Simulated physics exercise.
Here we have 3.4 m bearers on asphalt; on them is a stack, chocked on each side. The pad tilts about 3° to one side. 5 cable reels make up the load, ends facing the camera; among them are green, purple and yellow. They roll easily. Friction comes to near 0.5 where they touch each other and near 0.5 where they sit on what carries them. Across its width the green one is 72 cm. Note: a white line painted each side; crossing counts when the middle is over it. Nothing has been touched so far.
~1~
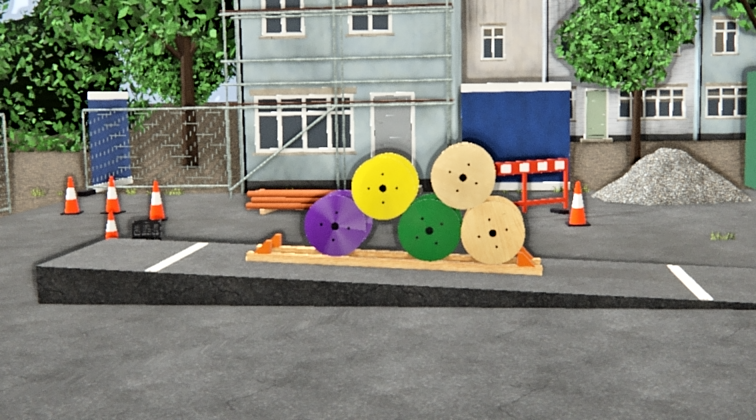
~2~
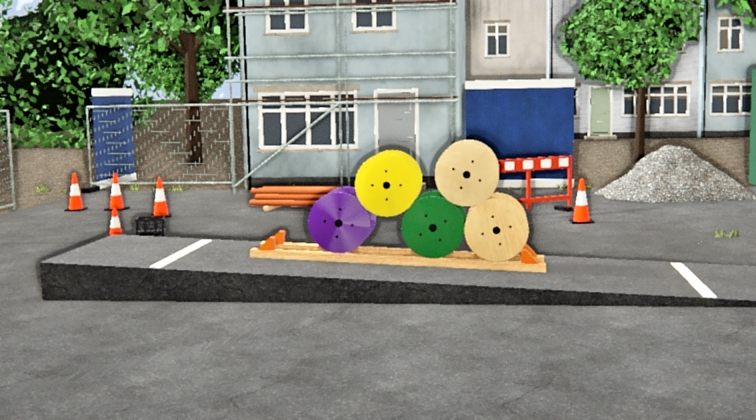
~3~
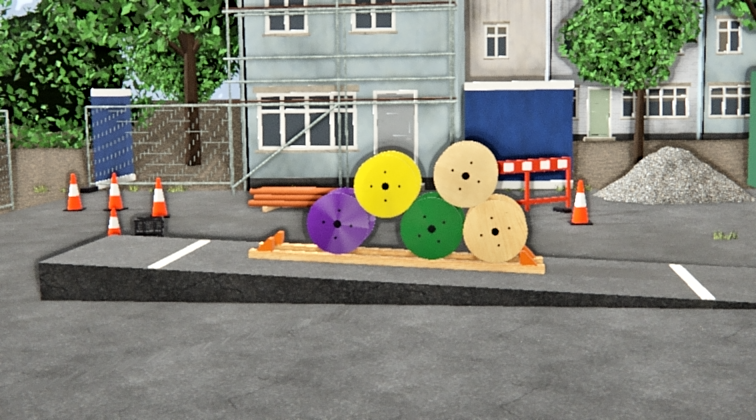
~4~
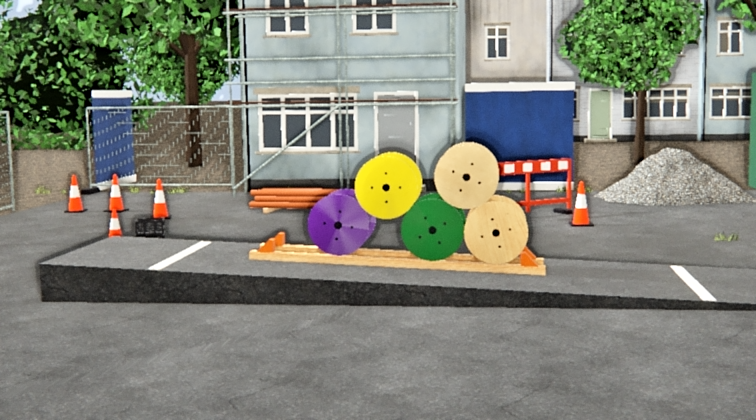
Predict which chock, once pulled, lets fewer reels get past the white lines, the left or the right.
The left-hand chock.
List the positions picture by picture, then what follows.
Green (429, 231), purple (335, 226), yellow (383, 188); the pad slopes 3° down to the right; 3 of the 5 form the bottom row; at rest, in the first frame.
Green (433, 228), purple (338, 223), yellow (387, 185); at rest, in the second frame.
Green (432, 229), purple (337, 224), yellow (385, 186); both chocks in; lines at (177, 257) and (690, 283); at rest, in the third frame.
Green (433, 230), purple (338, 225), yellow (386, 188); nothing moves, in the fourth frame.
If it is the left, after 0.8 s, green is on the bearers, 130 cm from the bearers' right end; purple is on the bearers, 105 cm from the bearers' left end; yellow is up on others, 160 cm from the bearers' left end; 0 past a line.
If it is the left, in the end, green is on the bearers, 130 cm from the bearers' right end; purple is on the bearers, 105 cm from the bearers' left end; yellow is up on others, 160 cm from the bearers' left end; 0 past a line.
If it is the right, after 4.3 s, green is on the bearers, 30 cm from the bearers' right end, rolling right; purple is on the bearers, 140 cm from the bearers' right end, rolling right; yellow is up on others, 85 cm from the bearers' right end, rolling right; 0 past a line.
If it is the right, in the end, green is past the right line; purple is past the right line; yellow is past the right line; 5 past a line.
